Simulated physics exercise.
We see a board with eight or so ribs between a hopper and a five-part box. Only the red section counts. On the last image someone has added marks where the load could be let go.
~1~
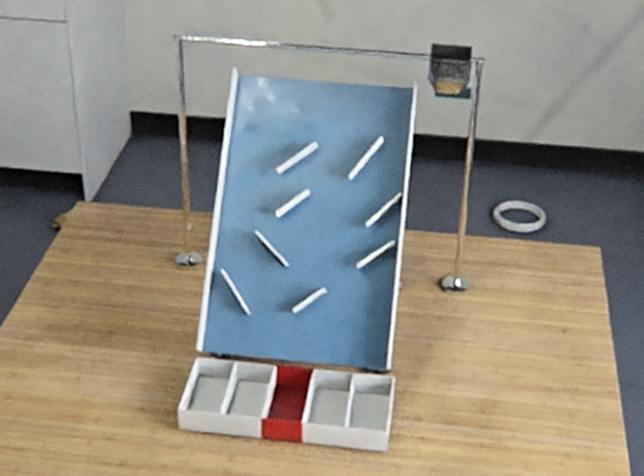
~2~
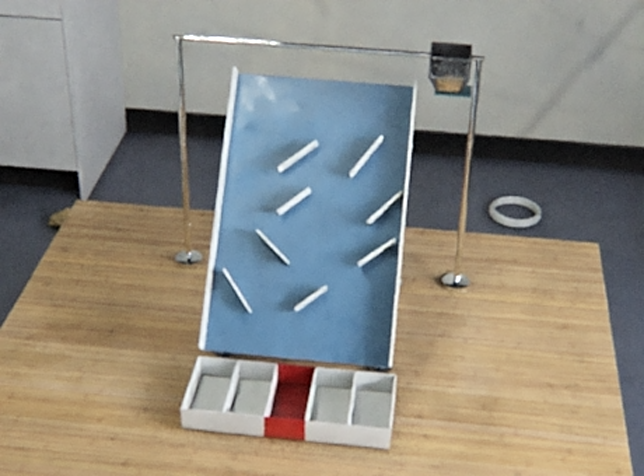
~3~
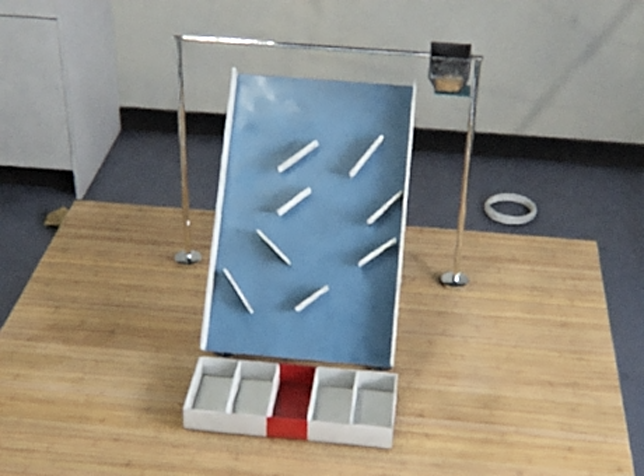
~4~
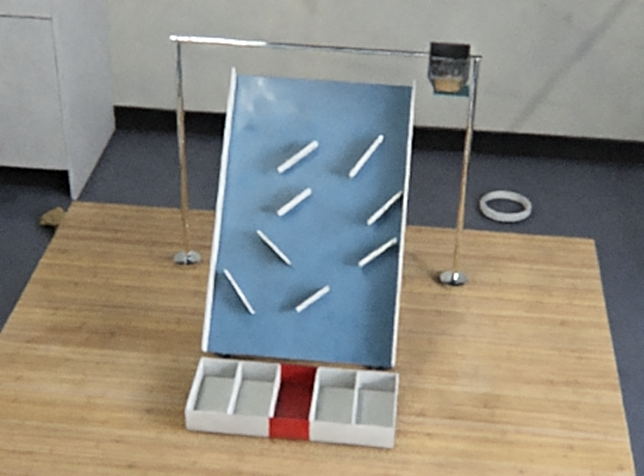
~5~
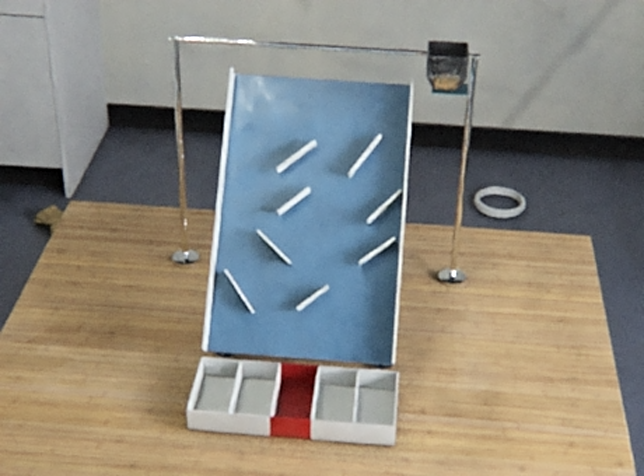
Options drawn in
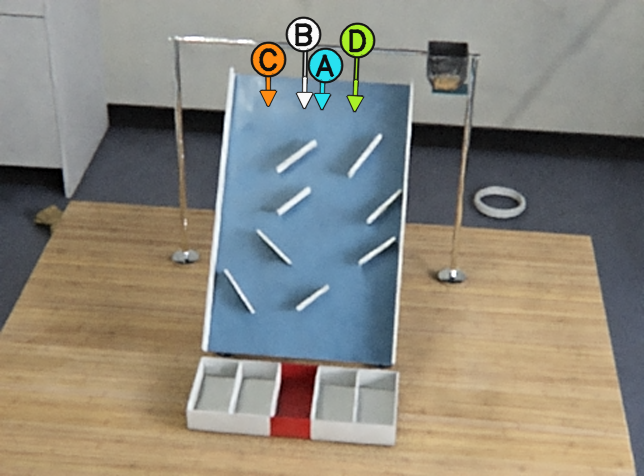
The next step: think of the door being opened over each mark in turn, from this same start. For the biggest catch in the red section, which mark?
It is C.
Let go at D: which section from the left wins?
The second.
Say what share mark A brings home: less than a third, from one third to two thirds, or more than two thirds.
Less than a third.
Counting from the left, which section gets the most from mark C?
It is the third one.
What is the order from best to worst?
Best to worst: C, B, A, D.
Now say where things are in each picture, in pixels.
The first frame shows hopper at (449, 84), dried chickpeas, door shut.
The second frame shows ribs (278, 168) to (317, 141), (350, 174) to (382, 135), (277, 212) to (309, 188).
The third frame shows ribs (368, 222) to (402, 191), (258, 230) to (289, 262), (359, 263) to (395, 239).
The fourth frame shows ribs (225, 270) to (252, 312), (297, 309) to (328, 287).
The fifth frame shows red section at (290, 426), number 3 of 5 from the left.
On the marked copy, mark A meets the board at (322, 103); mark B meets the board at (304, 102); mark C meets the board at (268, 100); mark D meets the board at (354, 105).
With A, a small part in the red section, about two thirds in other sections, a small part outside the box.
With B, about a third in the red section, about two thirds in other sections.
With C, about half in the red section, about a third in other sections, a small part outside the box.
With D, a stray few in the red section, nearly all in other sections, a stray few outside the box.
